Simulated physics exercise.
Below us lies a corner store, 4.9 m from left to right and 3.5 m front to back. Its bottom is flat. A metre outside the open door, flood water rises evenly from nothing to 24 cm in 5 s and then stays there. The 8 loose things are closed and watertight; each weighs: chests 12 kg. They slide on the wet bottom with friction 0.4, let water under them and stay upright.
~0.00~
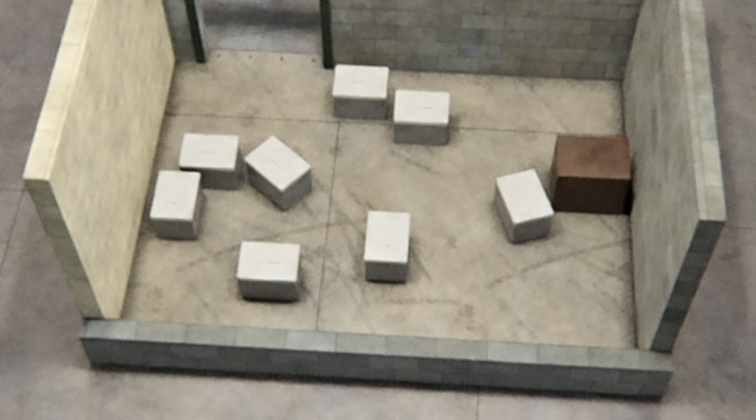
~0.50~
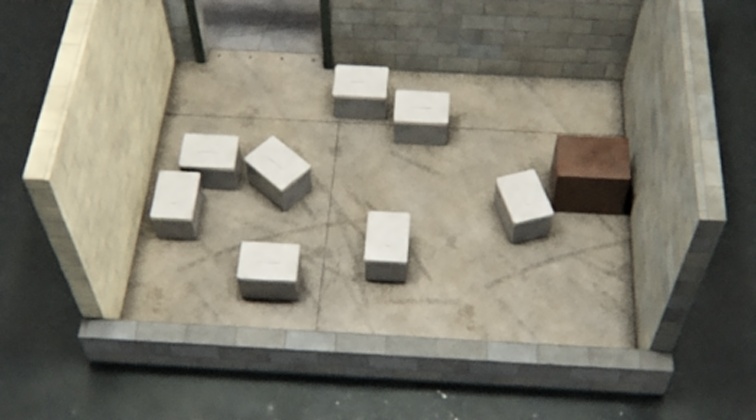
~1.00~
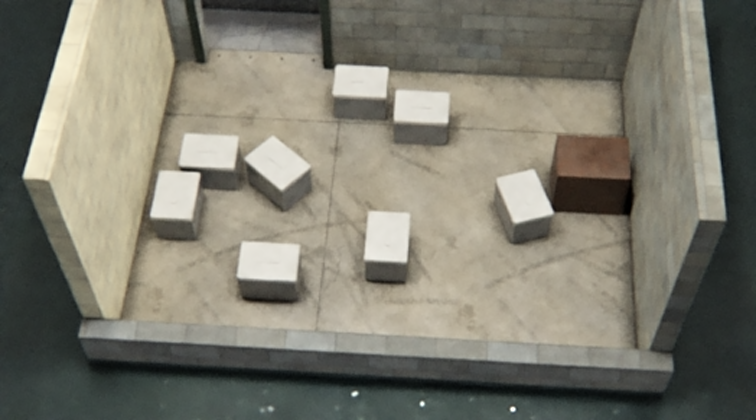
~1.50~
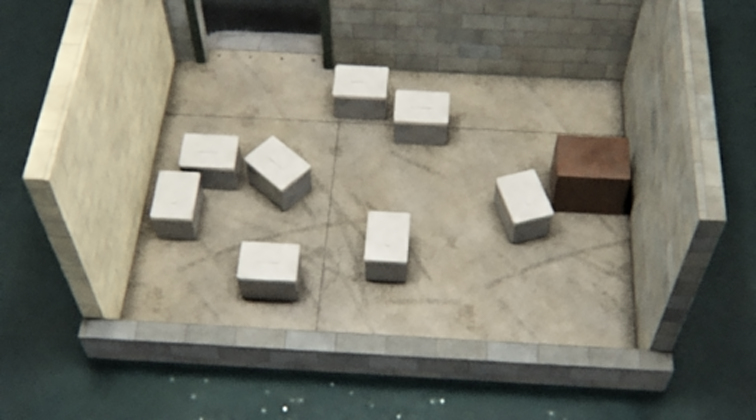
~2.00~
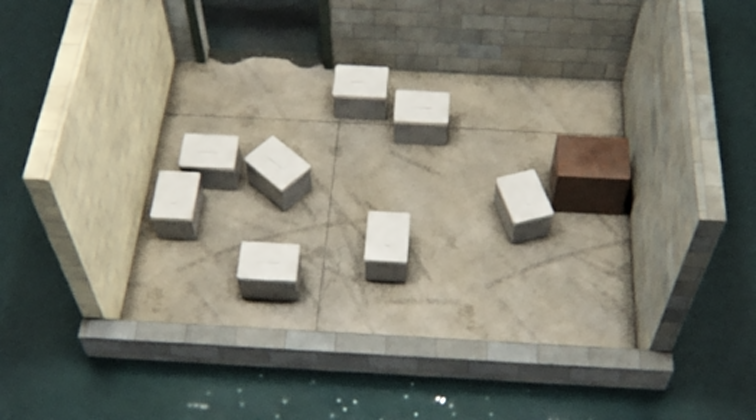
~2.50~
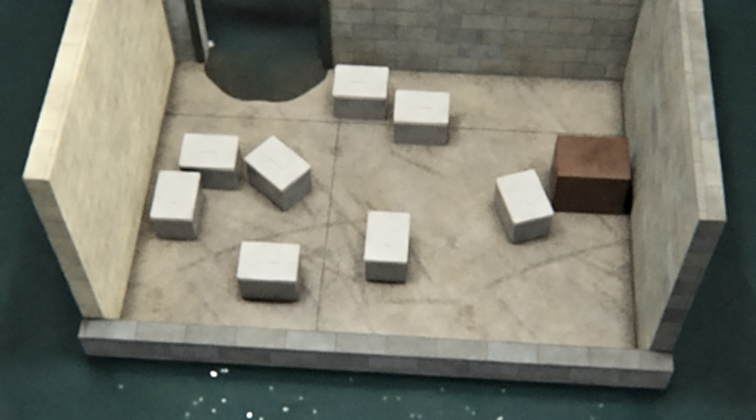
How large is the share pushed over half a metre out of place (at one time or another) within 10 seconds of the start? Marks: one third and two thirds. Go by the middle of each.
That comes to one to two thirds.
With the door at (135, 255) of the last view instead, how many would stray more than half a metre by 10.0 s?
In that case 4 of them.
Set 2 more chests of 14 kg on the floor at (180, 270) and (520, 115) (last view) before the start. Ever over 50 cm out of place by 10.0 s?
In turn: Over, under.
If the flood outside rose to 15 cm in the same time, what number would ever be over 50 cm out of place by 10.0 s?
In that case 4 of them.
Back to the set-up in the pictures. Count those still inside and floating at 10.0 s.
5 of them.
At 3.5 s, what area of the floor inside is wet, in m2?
About 2.0 m2.
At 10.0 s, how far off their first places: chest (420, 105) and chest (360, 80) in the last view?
In that order: 0 cm, 0 cm.
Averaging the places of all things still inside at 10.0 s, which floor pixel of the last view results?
Around (485, 222).
After 3.5 s 0 of 8 are over 50 cm from their spots; 0 afloat.
After 4.5 s 0 of 8 are over 50 cm from their spots; 0 afloat.
After 7.0 s 5 of 8 are over 50 cm from their spots; 4 afloat.
After 10.0 s 5 of 8 are over 50 cm from their spots, and 5 have been at some point; 5 afloat.
